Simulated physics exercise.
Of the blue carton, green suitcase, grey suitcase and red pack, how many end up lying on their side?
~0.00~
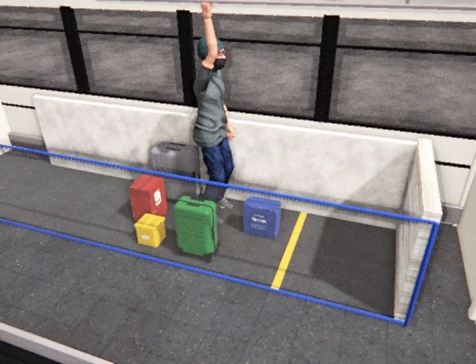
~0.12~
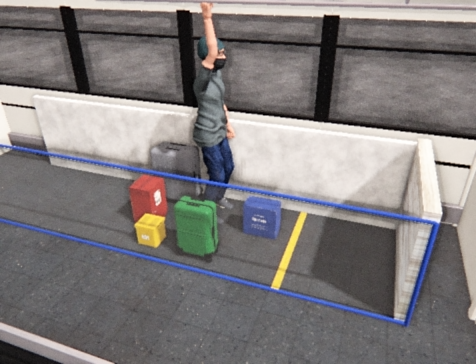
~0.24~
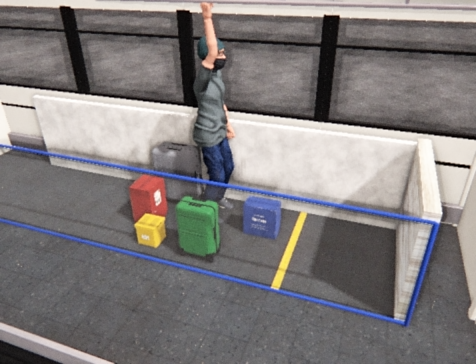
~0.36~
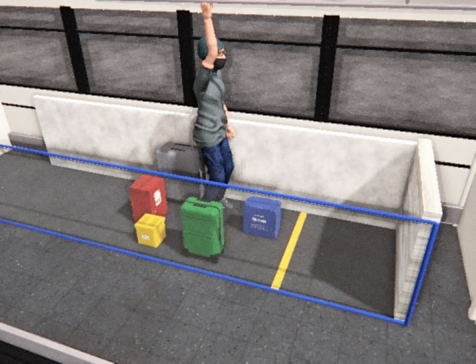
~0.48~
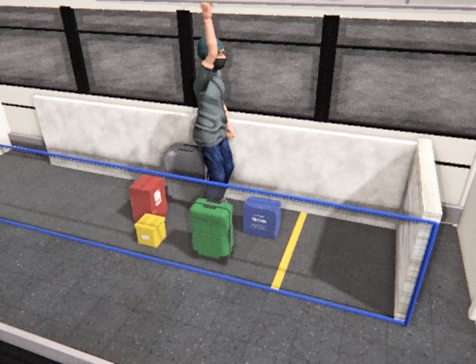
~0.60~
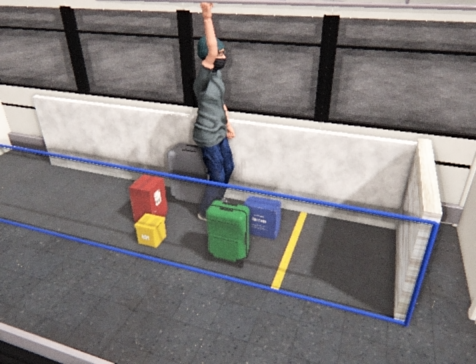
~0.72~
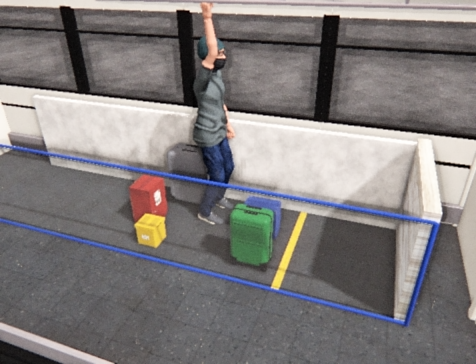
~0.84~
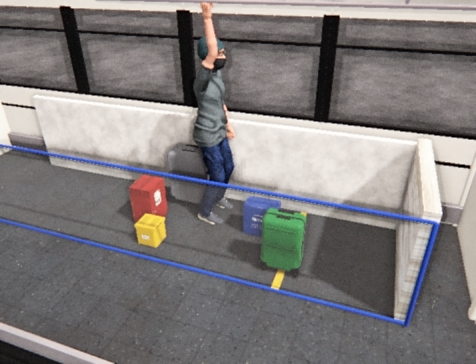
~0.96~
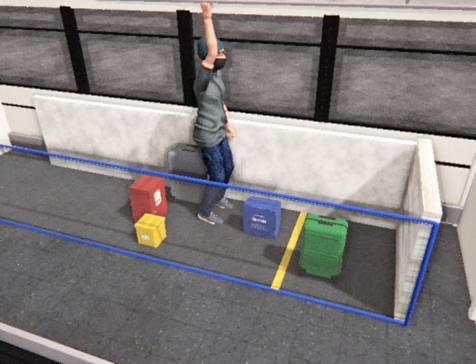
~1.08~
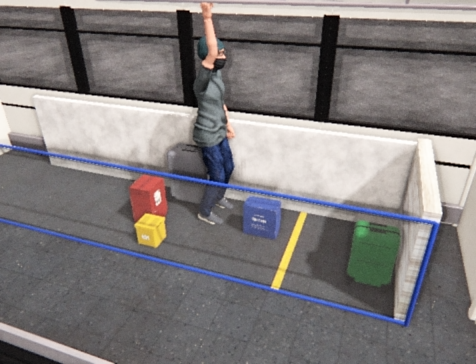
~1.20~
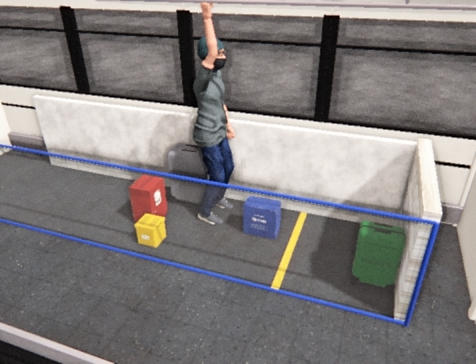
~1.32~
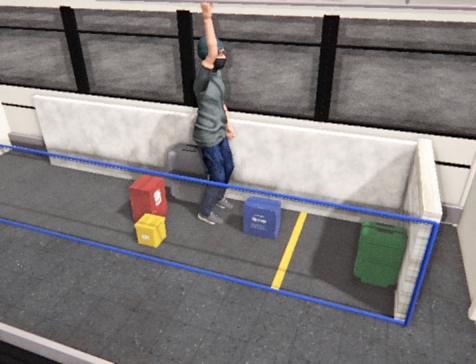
None of them end up on their side. The blue carton, green suitcase, grey suitcase and red pack all stay upright.
